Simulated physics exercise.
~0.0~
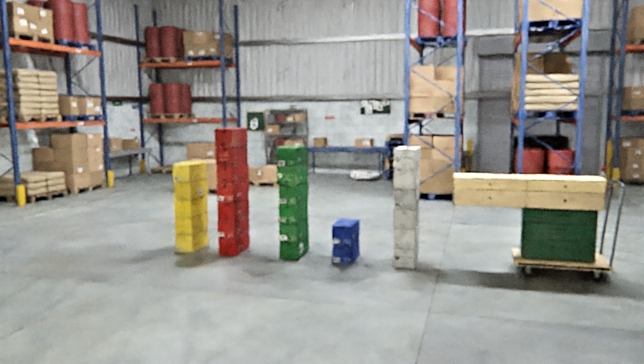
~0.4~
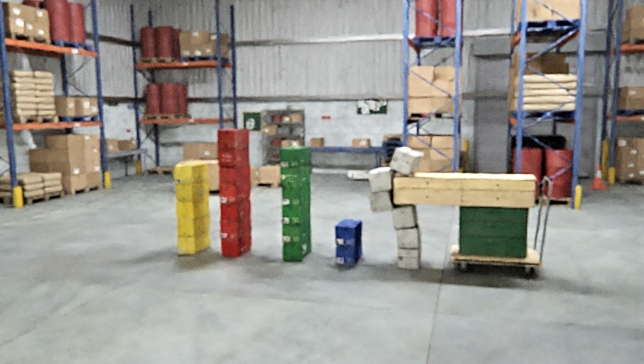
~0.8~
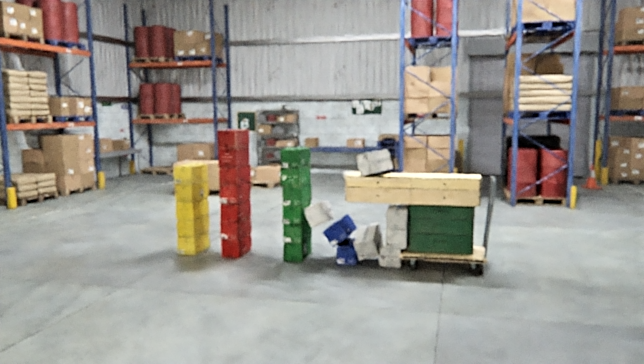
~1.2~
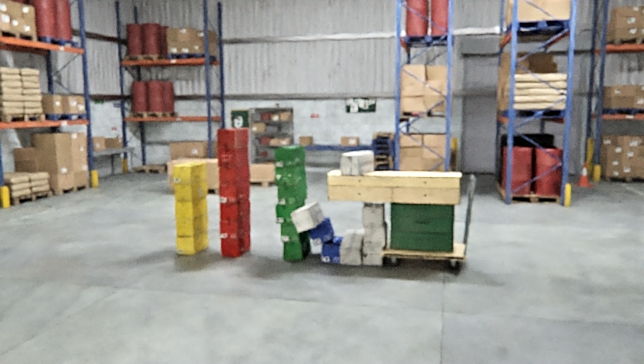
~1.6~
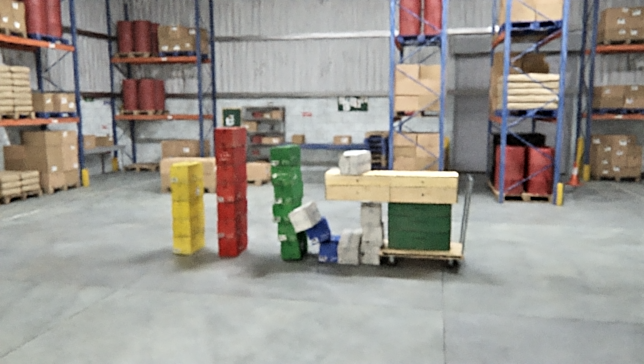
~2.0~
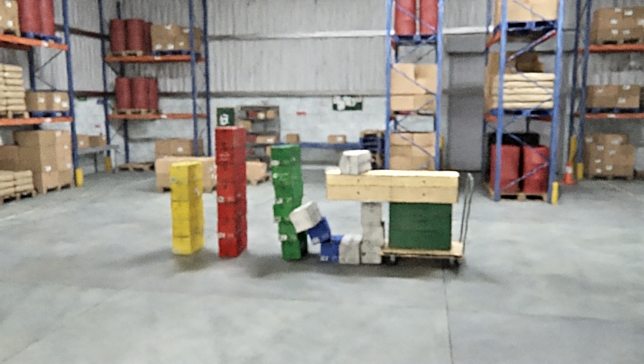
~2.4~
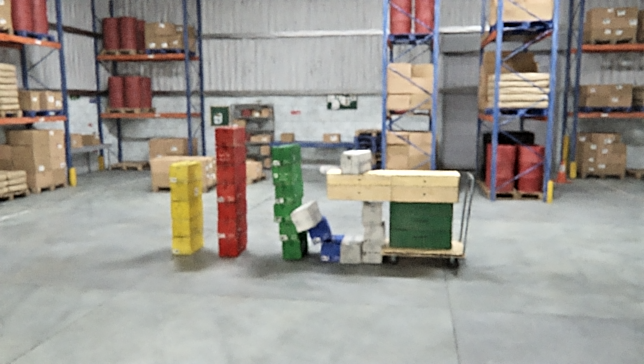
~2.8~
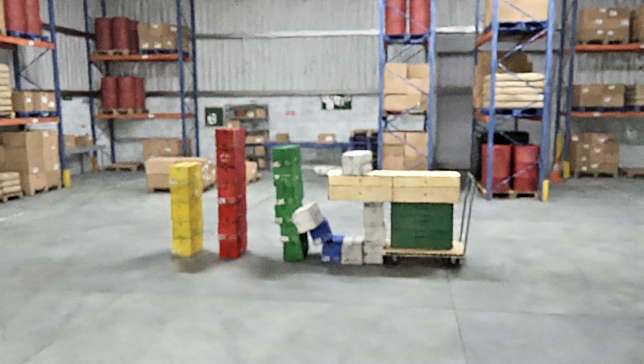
A trolley rams the pale pile, which topples onto the blue cartons, leaving the rest standing.
